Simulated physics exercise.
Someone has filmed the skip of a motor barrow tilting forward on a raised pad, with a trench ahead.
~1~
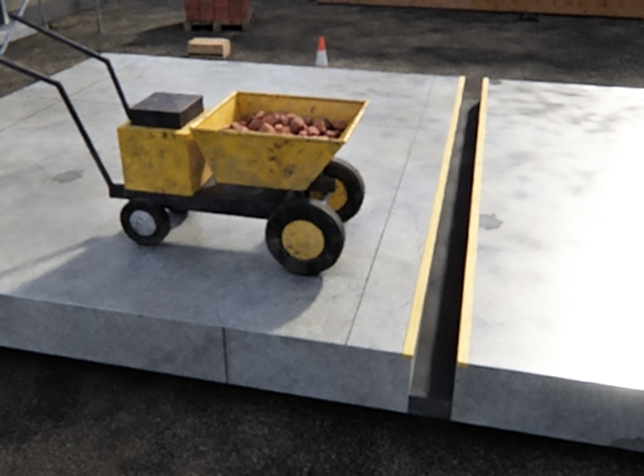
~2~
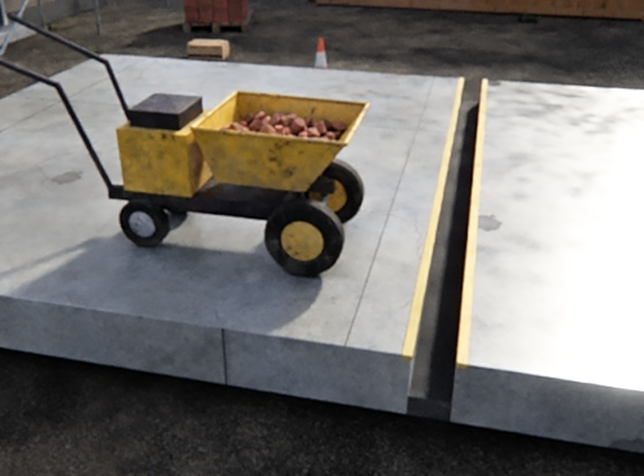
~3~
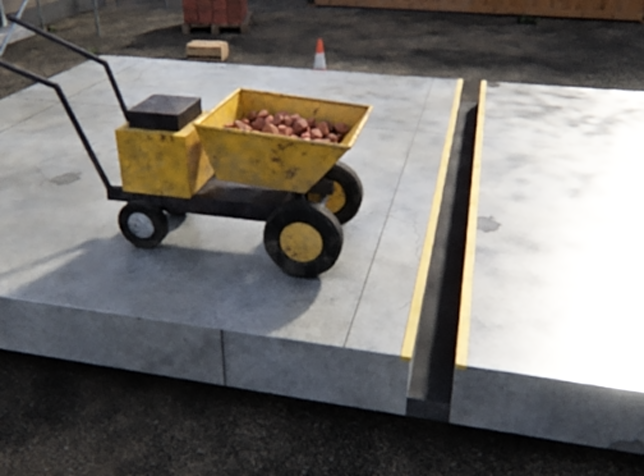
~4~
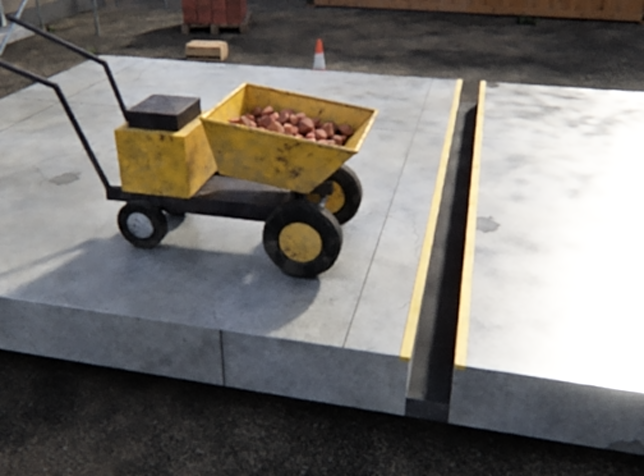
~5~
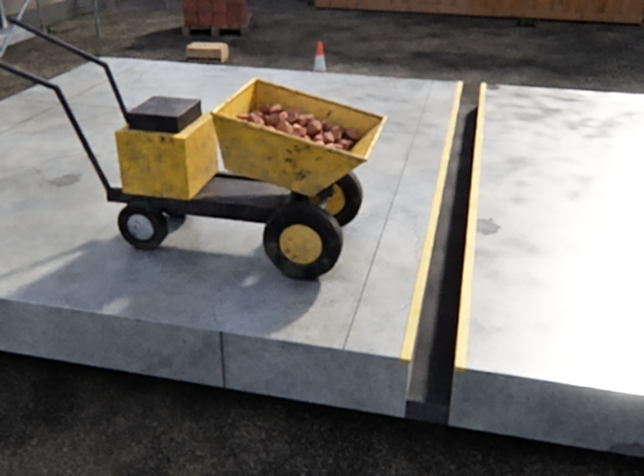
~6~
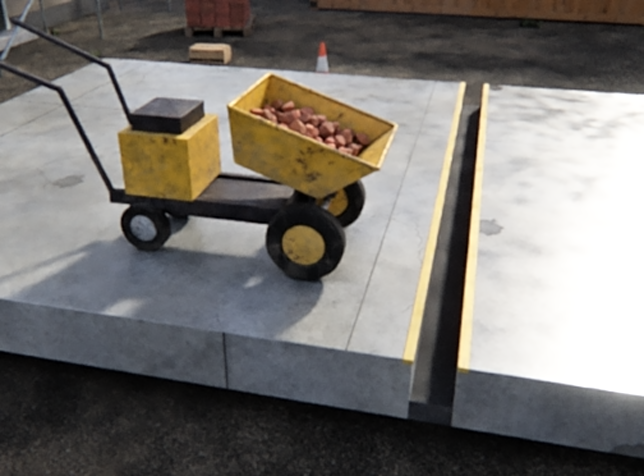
The clip opens on a yellow motor barrow standing on a raised concrete pad, its level skip loaded with reddish rubble, with a narrow yellow-edged trench to the right. The skip begins tilting forward, barely at first, then swings farther right and away from the body, clearly tipped with the rubble still inside.
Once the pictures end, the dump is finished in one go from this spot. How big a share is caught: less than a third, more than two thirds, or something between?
Between the edges lies more than two thirds of the load.
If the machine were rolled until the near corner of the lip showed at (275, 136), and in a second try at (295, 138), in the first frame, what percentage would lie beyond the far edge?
Near 0 % and 0 %.
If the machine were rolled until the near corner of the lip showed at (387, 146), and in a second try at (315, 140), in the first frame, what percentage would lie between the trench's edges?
Roughly 30 per cent, and 50 per cent.
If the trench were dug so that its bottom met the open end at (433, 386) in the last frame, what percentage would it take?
Some 70 per cent.
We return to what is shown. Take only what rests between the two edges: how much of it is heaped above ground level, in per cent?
Close to 20 per cent.
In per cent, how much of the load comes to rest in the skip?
About 0 per cent.
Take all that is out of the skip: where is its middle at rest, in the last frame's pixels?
Close to (445, 280).
Soon, skip tipped steeply; all in the skip.
A while on, skip tipped steeply; most in the skip; a stray few short of the trench; a small part in or heaped over the trench.
Towards the end, skip tipped right over; about a quarter in the skip; a stray few short of the trench; most in or heaped over the trench; a stray few beyond it.
Finally, skip tipped right over; a stray few in the skip; a small part short of the trench; most in or heaped over the trench; a stray few beyond it.
